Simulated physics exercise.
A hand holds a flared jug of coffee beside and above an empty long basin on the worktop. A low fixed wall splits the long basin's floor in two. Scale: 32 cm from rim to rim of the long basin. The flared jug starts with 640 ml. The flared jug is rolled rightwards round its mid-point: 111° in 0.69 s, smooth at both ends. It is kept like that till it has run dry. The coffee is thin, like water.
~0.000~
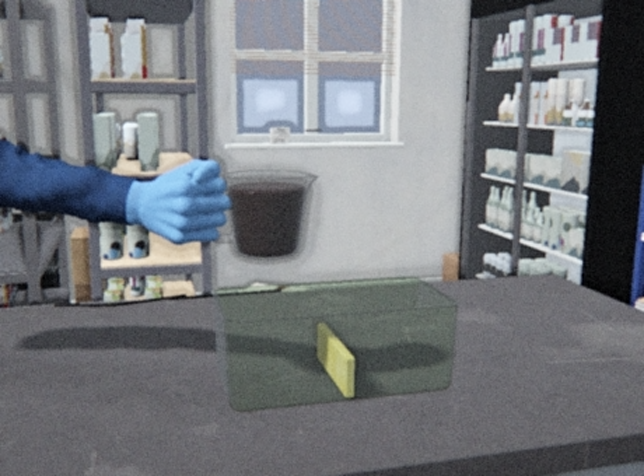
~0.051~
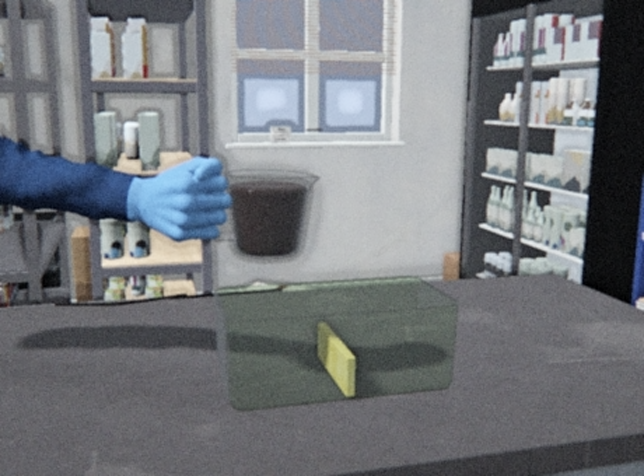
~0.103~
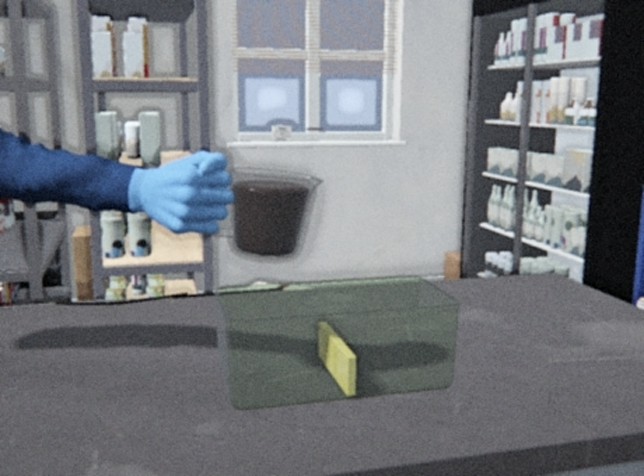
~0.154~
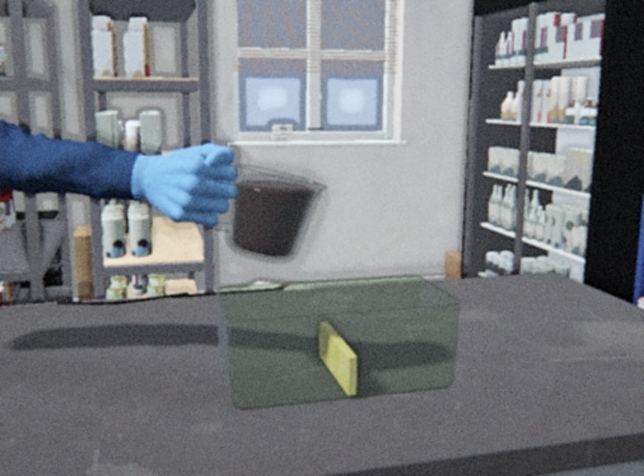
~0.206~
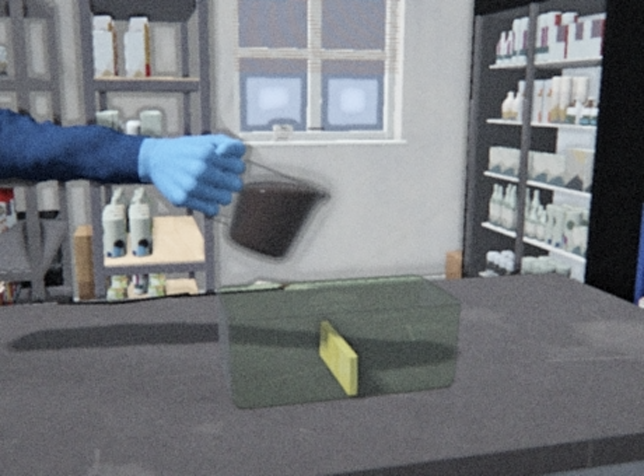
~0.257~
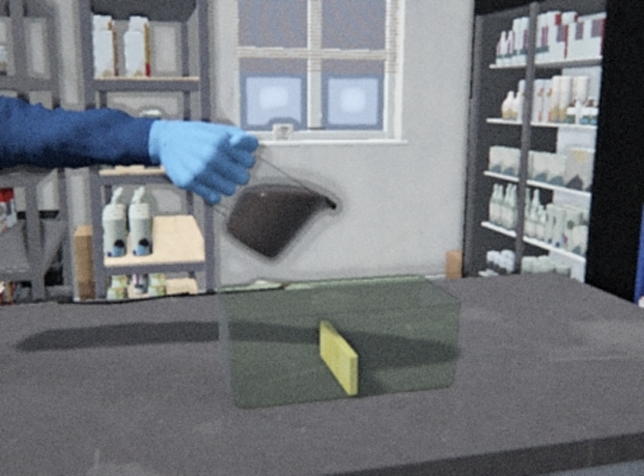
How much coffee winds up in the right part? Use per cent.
Roughly 73 per cent is past the wall.
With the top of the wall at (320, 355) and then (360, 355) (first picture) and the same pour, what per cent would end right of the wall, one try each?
First 90, then 30 per cent.
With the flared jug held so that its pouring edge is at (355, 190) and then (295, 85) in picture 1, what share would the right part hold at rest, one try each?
In turn about 95 and 70 per cent.
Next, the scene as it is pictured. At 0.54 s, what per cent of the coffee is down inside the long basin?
About 34 per cent.
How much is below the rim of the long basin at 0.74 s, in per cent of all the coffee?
Some 90 per cent.
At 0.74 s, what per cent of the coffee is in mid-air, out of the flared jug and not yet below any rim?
Near 6 in a hundred.
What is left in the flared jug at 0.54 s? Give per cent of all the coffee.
Some 42 per cent.
After 0.54 s the tilt is 98° and 41 per cent is still to pour, 0 is left of the wall and 34 right of it.
After 0.74 s the tilt is 111° and 4 per cent is still to pour, 19 is left of the wall and 71 right of it.
After 0.96 s the tilt is 111° and 0 per cent is still to pour, 26 is left of the wall and 73 right of it.
After 1.19 s the tilt is 111° and 0 per cent is still to pour, 26 is left of the wall and 73 right of it.
In the end 26 per cent lies left of the wall, 73 right of it and 1 outside.
